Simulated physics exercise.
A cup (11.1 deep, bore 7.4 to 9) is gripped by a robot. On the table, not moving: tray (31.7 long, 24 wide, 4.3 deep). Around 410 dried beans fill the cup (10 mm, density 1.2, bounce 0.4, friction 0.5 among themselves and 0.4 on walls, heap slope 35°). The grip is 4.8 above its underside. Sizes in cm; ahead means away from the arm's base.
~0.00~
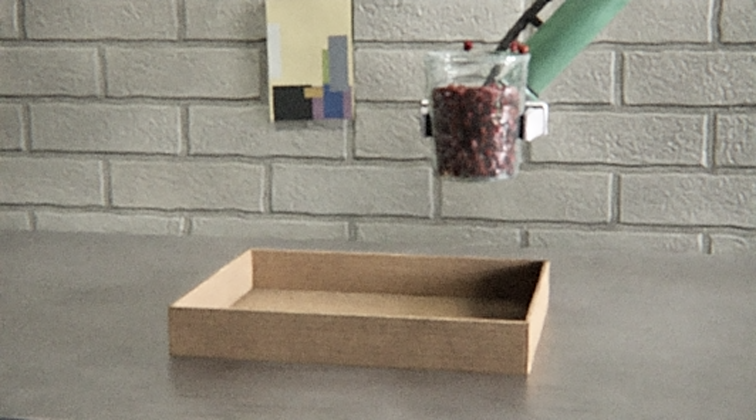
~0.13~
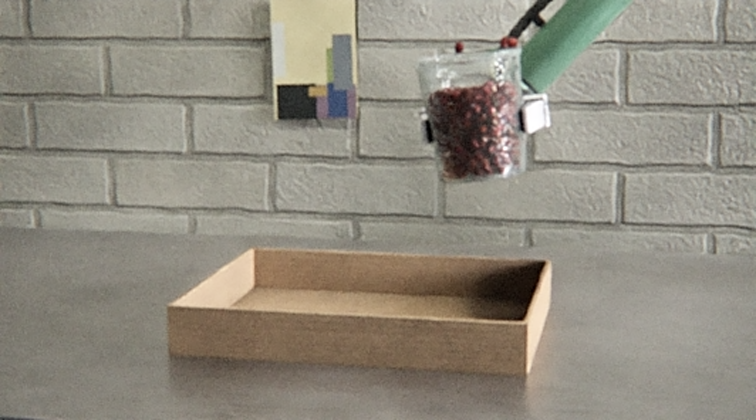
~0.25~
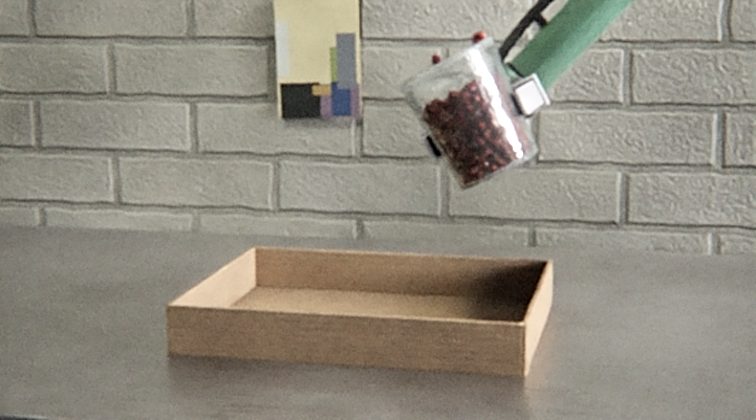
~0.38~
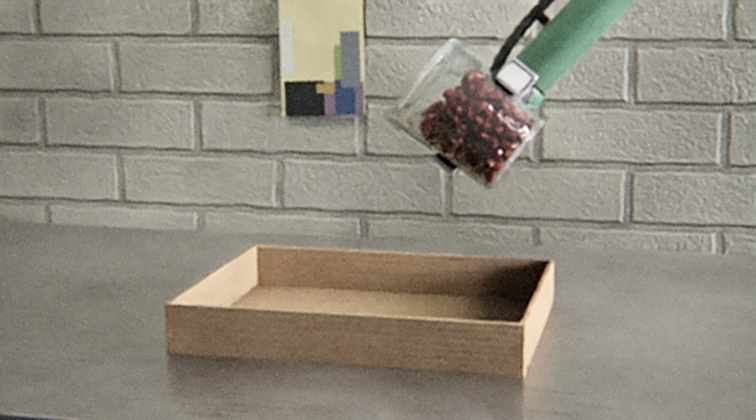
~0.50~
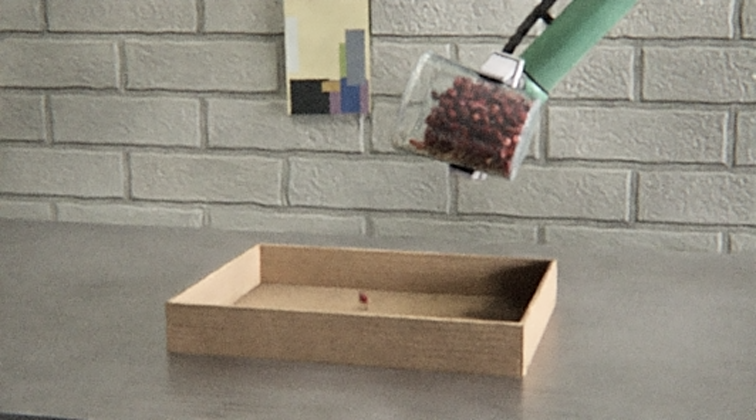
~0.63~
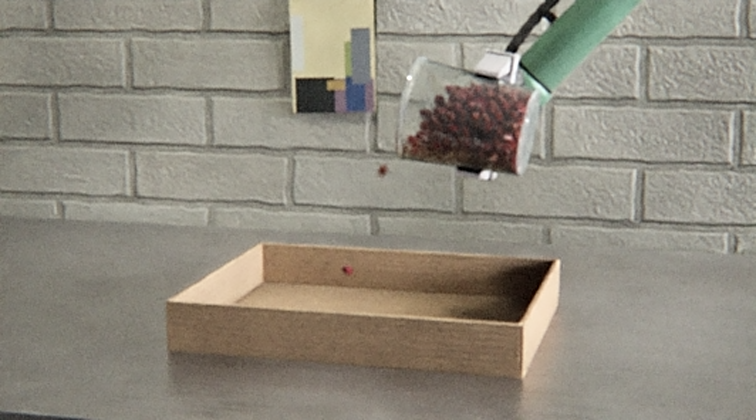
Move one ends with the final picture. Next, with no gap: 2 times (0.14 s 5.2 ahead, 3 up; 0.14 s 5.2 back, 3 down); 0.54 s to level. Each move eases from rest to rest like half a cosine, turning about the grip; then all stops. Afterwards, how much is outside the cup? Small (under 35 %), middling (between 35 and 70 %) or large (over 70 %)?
Share outside the cup: Large (over 70 %).
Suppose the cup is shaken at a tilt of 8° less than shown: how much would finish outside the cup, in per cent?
In that case some 70 per cent.
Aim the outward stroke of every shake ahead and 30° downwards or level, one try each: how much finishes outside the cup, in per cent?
About 45 and 75 per cent.
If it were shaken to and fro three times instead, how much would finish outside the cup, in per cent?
In that case some 90 per cent.
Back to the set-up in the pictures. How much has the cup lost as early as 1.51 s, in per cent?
Near 85 per cent so far.
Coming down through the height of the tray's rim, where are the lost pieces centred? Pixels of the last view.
Around (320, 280).
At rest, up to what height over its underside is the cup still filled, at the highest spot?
About 4.5 cm.
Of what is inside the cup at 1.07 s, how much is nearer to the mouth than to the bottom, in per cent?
Roughly 55 per cent.
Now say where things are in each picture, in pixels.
The first frame shows cup middle at (476, 117), level; upper third of the load around (475, 99), from x 435 to 525, top at y 45; 414 in the cup.
The second frame shows cup middle at (475, 117), tilted 8° forward; upper third of the load around (478, 99), from x 435 to 515, top at y 45.
The third frame shows cup middle at (473, 118), tilted 28° forward; upper third of the load around (475, 101), from x 425 to 525, top at y 35.
The fourth frame shows cup middle at (470, 119), tilted 52° forward; upper third of the load around (473, 103), from x 400 to 530, top at y 70; 413 in the cup, 1 in flight or on a rim.
The fifth frame shows cup middle at (470, 120), tilted 72° forward; upper third of the load around (476, 104), from x 365 to 530, top at y 80; 413 in the cup, 1 in the tray.
The sixth frame shows cup middle at (471, 121), tilted 80° forward; upper third of the load around (484, 106), from x 345 to 530, top at y 85; 412 in the cup, 1 in the tray, 1 in flight or on a rim.
After 1.07 s, tilted 80° forward, highest piece 24 above the table; 283 in the tray, 123 in the cup, 8 in flight or on a rim.
After 1.51 s, tilted 29° forward, highest piece 23 above the table; 352 in the tray, 61 in the cup, 1 on the table or floor.
After 1.93 s, level, highest piece 20 above the table; 352 in the tray, 61 in the cup, 1 on the table or floor.
After 2.98 s, level, highest piece 20 above the table; 352 in the tray, 61 in the cup, 1 on the table or floor.
At rest, 352 in the tray, 61 in the cup, 1 on the table or floor. That is 85 % outside the cup.
